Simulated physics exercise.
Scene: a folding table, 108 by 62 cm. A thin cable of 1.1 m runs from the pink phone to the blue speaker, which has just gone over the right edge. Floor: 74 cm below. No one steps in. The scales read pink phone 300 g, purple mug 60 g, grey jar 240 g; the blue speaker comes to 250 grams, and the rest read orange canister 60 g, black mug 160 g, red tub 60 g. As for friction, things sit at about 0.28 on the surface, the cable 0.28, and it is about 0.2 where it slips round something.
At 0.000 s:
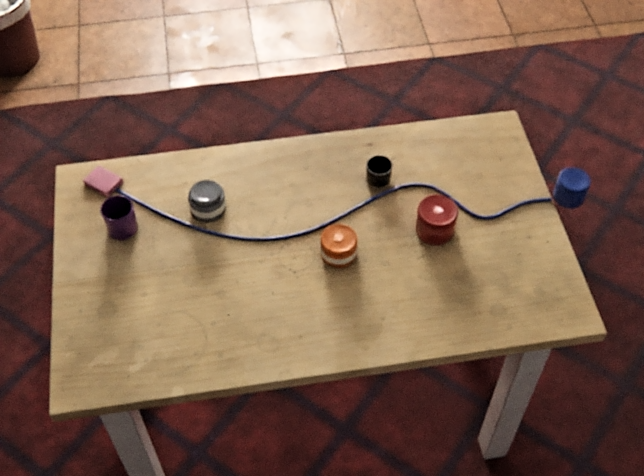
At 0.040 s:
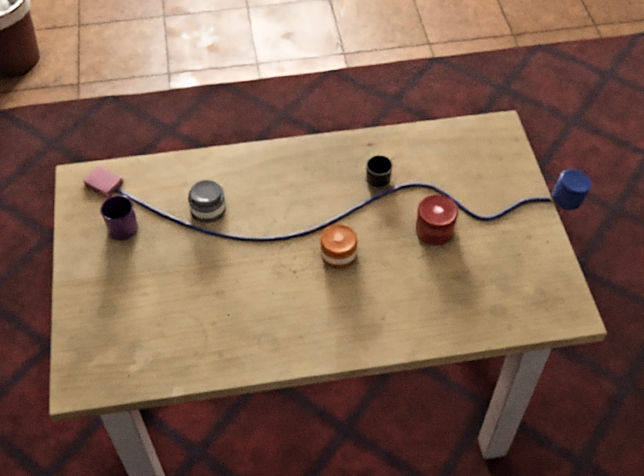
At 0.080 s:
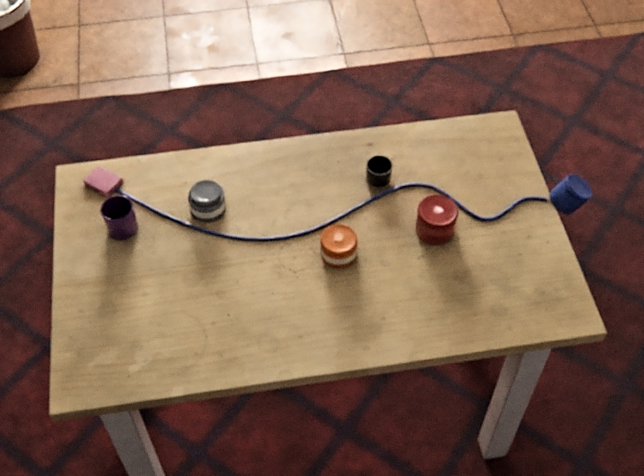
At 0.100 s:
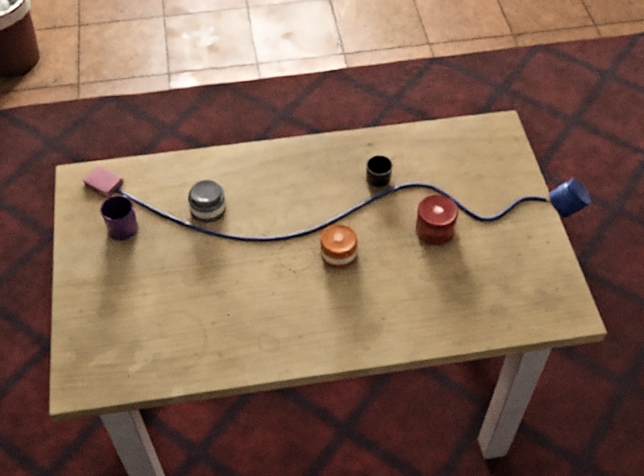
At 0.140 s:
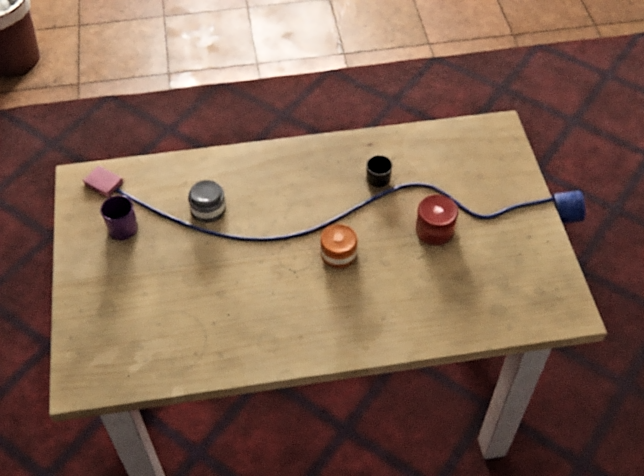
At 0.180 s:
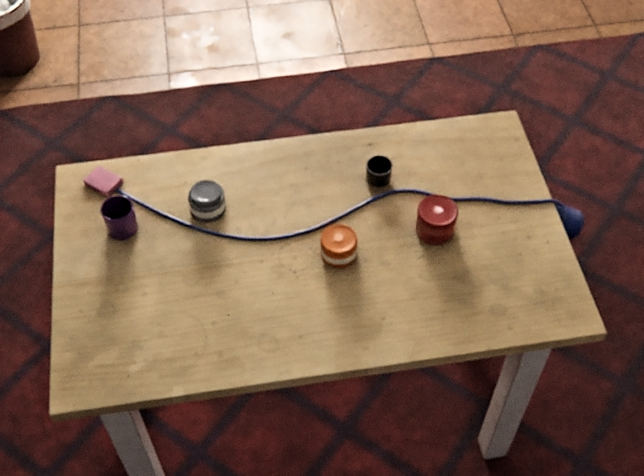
We see a wooden table with a pink block, mugs and lidded containers joined by a thin blue cable, as a blue cylinder at the right edge tilts and slips lower past the edge, pulling the cable's right section straighter.
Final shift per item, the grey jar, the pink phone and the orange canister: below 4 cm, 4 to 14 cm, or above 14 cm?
In the end the grey jar will go a fair way, the pink phone will go a long way, the orange canister will go almost nowhere.
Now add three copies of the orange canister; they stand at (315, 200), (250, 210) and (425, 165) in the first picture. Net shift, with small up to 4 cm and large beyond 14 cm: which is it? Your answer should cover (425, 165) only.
Slight.
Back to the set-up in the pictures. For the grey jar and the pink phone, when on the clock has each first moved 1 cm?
Grey jar: 0.26 s; pink phone: 0.26 s.
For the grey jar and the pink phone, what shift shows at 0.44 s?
Shifts - grey jar 6 cm, pink phone 15 cm.
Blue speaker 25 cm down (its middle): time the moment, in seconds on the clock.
Around 0.46 seconds on the clock.
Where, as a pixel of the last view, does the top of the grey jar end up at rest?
Check near (222, 165) - that's where it comes to rest.
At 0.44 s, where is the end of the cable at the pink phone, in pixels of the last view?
Roughly at pixel (171, 202).
After 0.4 s, the cable's tail end at (171, 202); pink phone 13 cm off its start, grey jar 7 cm off its start, blue speaker over the edge.
After 0.7 s, the cable's tail end at (231, 206); pink phone 26 cm off its start, grey jar 8 cm off its start, blue speaker over the edge.
After 0.9 s, the cable's tail end at (307, 210); pink phone 42 cm off its start at (289, 207), grey jar 8 cm off its start at (222, 165), blue speaker over the edge.
After 1.2 s, the cable's tail end at (393, 198); pink phone 61 cm off its start, grey jar 8 cm off its start, blue speaker over the edge.
After 2.4 s, the cable's tail end at (413, 195); pink phone 65 cm off its start at (397, 197), grey jar 8 cm off its start at (222, 165), orange canister 0 cm off its start at (339, 238), blue speaker over the edge.
